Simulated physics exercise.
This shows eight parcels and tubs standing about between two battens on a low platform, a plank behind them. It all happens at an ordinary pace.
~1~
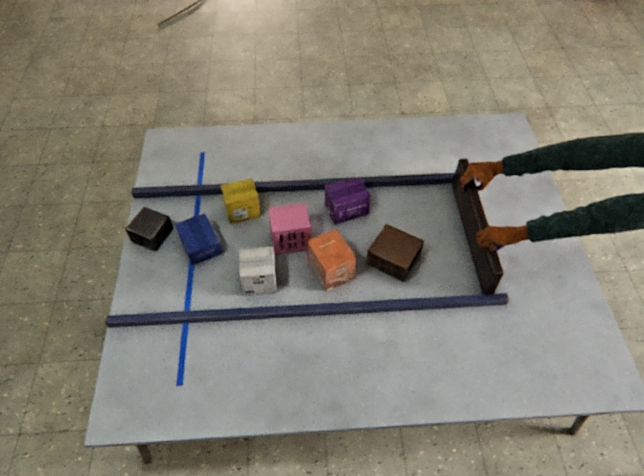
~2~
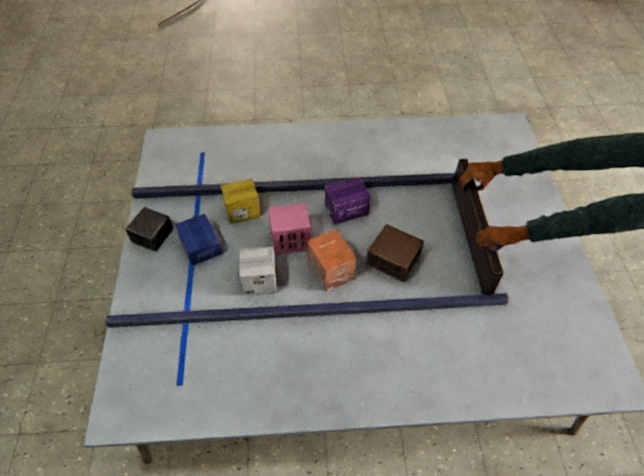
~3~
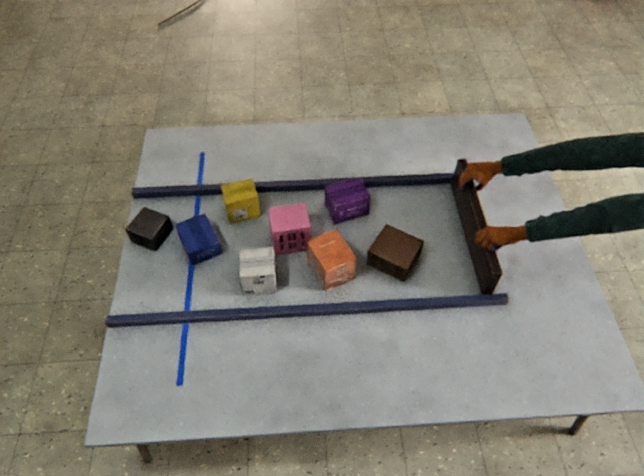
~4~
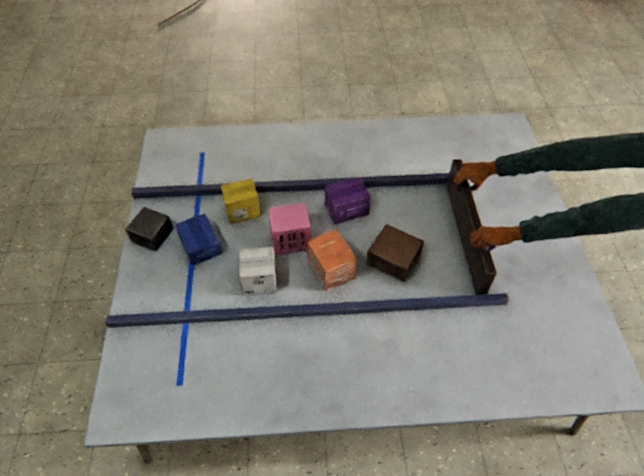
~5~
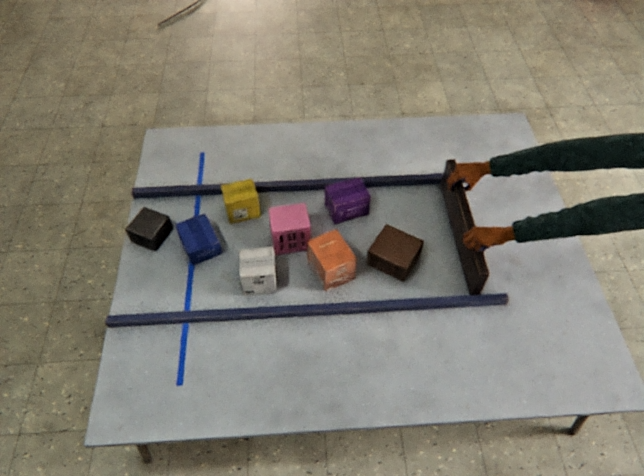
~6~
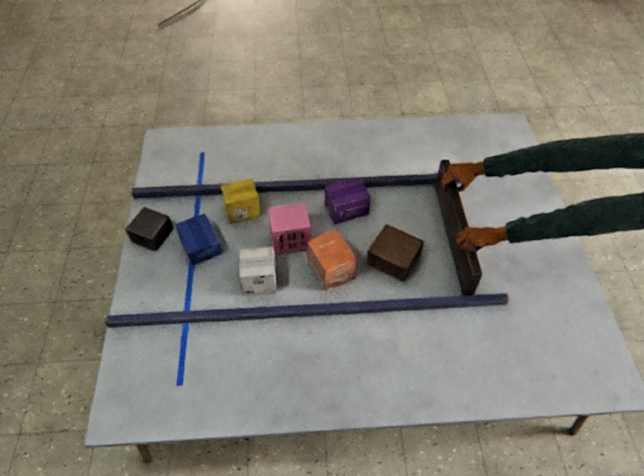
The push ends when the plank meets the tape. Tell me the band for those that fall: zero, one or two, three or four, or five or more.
The number that fall off is one or two.
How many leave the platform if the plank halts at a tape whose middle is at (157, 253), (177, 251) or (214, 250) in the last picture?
The counts: 5, 4 and 0.
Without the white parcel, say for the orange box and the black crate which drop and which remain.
The orange box survives, the black crate is lost.
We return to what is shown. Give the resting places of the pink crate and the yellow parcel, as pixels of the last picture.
First (172, 234), then (140, 204).
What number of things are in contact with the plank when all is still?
That makes 3.
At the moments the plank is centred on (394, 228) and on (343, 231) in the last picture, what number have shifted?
The counts are 2 and 4.
Soon after, none off yet; black crate at rest near (150, 229); blue box at rest near (199, 239); yellow parcel at rest near (241, 201).
In the end, the number that fall off is one or two; gone, white parcel and black crate.
